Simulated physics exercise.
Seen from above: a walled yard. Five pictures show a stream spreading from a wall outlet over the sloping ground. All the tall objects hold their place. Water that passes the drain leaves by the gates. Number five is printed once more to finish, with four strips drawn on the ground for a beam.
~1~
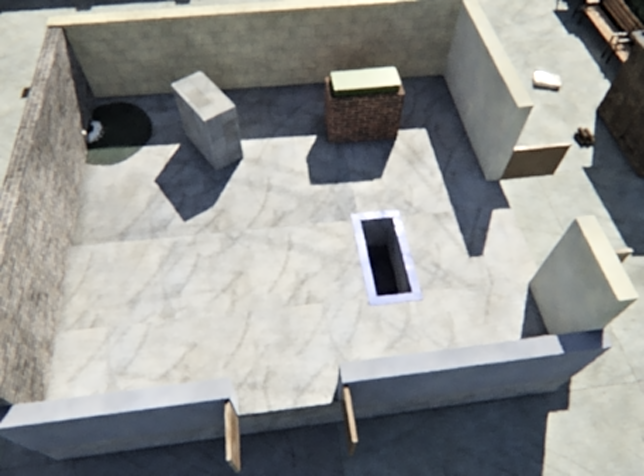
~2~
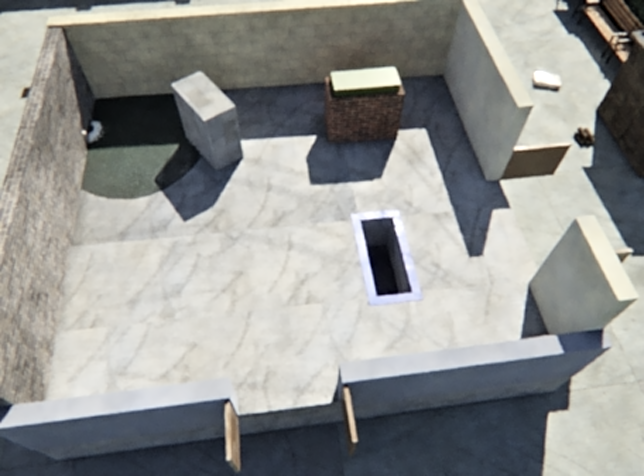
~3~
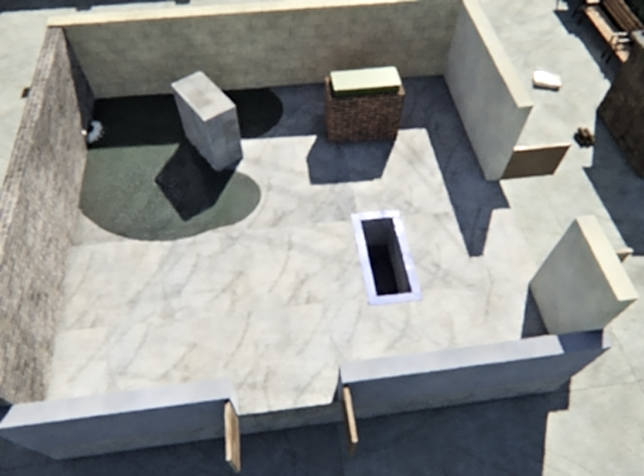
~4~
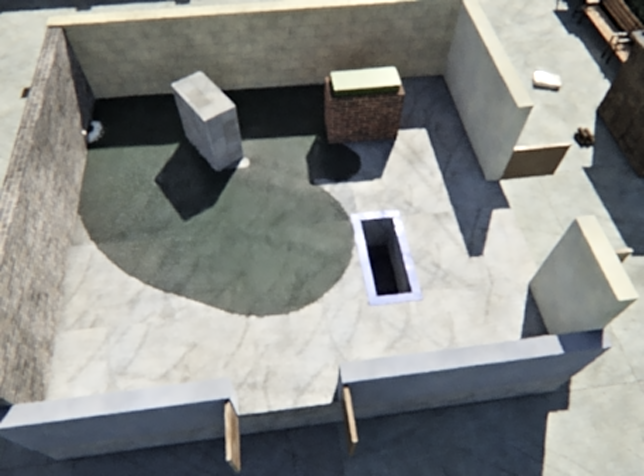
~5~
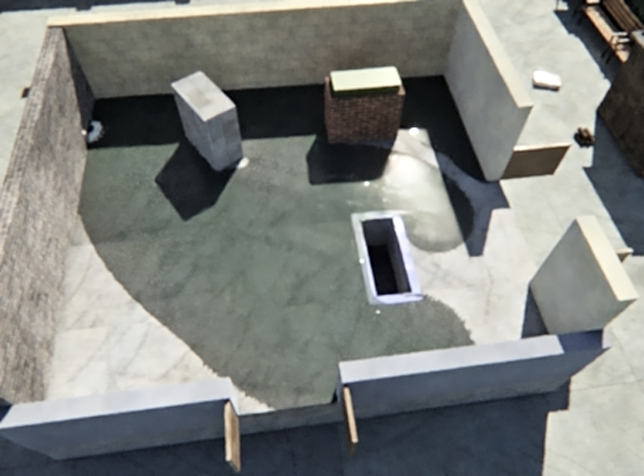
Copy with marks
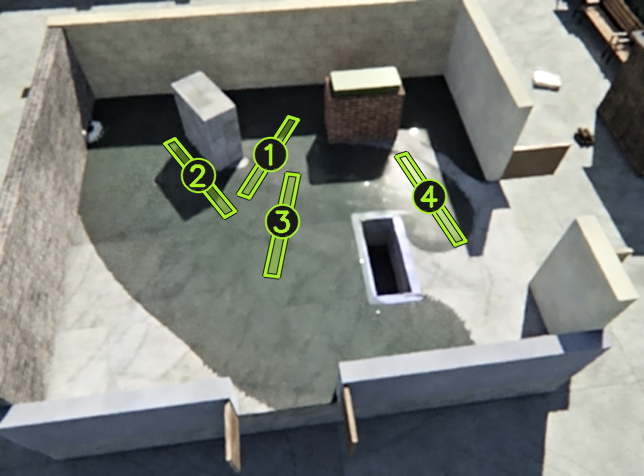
In a walled yard seen from above, a small dark patch of water sits in the upper left corner by the outfall. It spreads across the pale floor, passing around the grey block and reaching the brick planter, then surrounds the blue-edged drain and extends to the gap in the front wall.
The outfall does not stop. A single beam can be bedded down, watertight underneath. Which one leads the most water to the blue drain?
Place 4 does it best.
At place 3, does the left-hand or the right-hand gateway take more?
The right one.
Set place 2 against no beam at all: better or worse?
It is worse.
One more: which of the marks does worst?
That is place 3.
On the marked copy, 1 from (243, 195) to (293, 118); 2 from (169, 141) to (230, 214); 3 from (271, 275) to (292, 174); 4 from (401, 155) to (460, 243).
With 1, about 24 % of the stream goes into the blue drain, about 75 % out by the gates.
With 2, about 27 % of the stream goes into the blue drain, about 73 % out by the gates.
With 3, about 12 % of the stream goes into the blue drain, about 88 % out by the gates.
With 4, about 36 % of the stream goes into the blue drain, about 64 % out by the gates.
